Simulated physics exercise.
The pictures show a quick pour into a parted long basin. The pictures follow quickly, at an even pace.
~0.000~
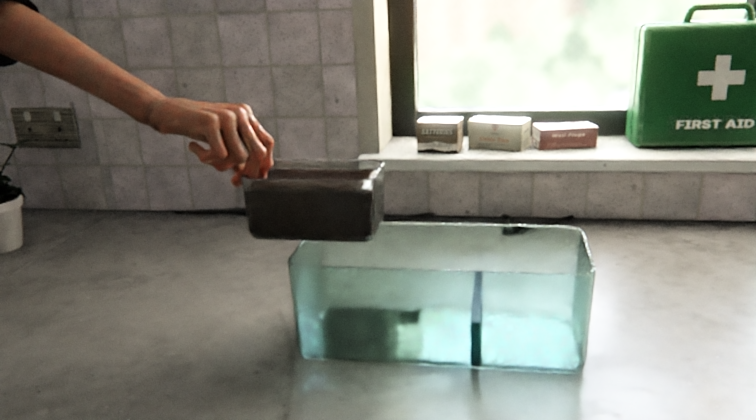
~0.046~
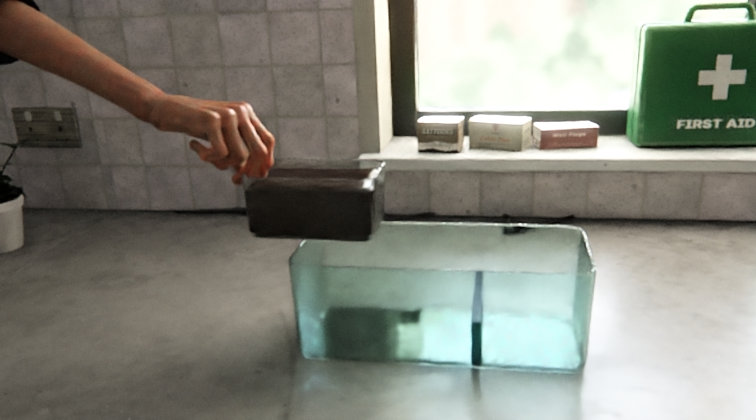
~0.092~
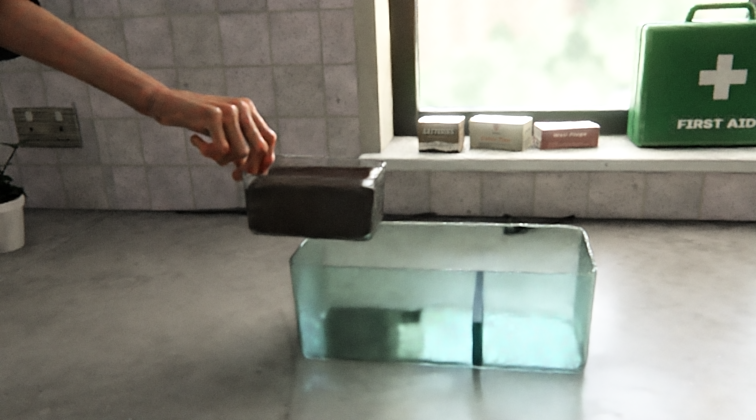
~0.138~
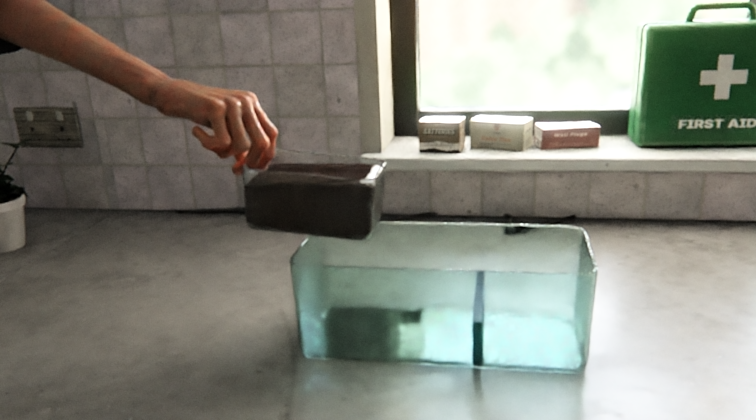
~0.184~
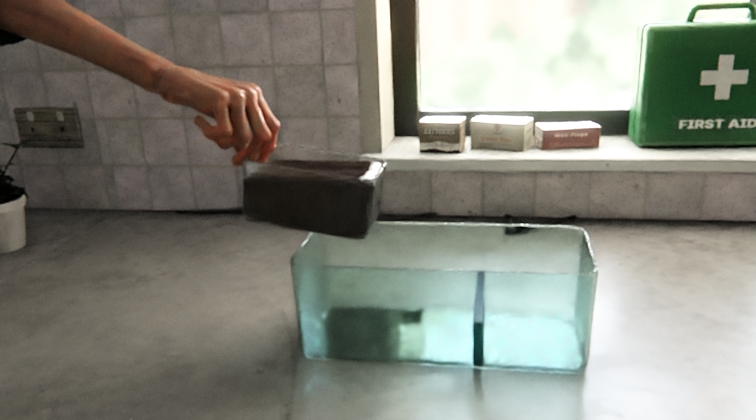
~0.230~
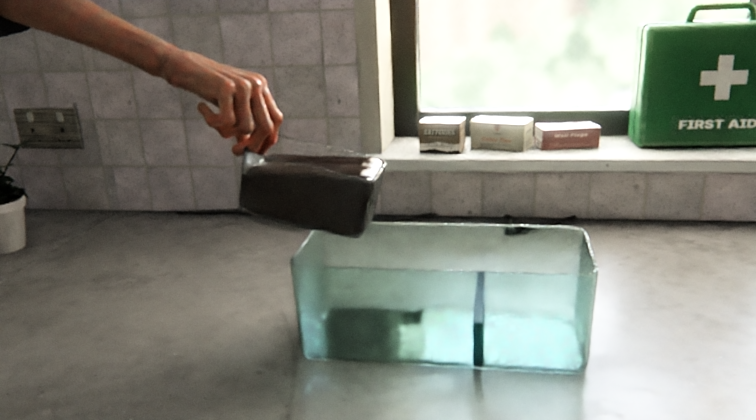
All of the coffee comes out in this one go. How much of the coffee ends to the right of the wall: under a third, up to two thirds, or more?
It comes to from a third to two thirds.
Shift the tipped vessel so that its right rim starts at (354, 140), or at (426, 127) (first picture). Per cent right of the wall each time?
In turn 35 and 75 in a hundred.
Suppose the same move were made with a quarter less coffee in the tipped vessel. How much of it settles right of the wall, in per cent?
About 30 per cent.
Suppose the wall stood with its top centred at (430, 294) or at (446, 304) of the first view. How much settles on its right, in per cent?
About 90 and 80 per cent.
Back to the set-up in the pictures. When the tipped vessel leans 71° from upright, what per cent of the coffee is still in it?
About 50 per cent.
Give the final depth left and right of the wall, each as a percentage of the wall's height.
The left part 30 per cent, the right part 40.
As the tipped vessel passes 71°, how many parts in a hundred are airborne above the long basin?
It comes to 35 per cent or so.
After 0.61 s the tilt is 71° and 48 per cent is still to pour, 14 is left of the wall and 0 right of it.
After 0.89 s the tilt is 103° and 6 per cent is still to pour, 32 is left of the wall and 52 right of it.
After 1.18 s the tilt is 106° and 0 per cent is still to pour, 52 is left of the wall and 45 right of it.
After 1.50 s the tilt is 106° and 0 per cent is still to pour, 52 is left of the wall and 45 right of it.
In the end 52 per cent lies left of the wall, 45 right of it and 2 outside.
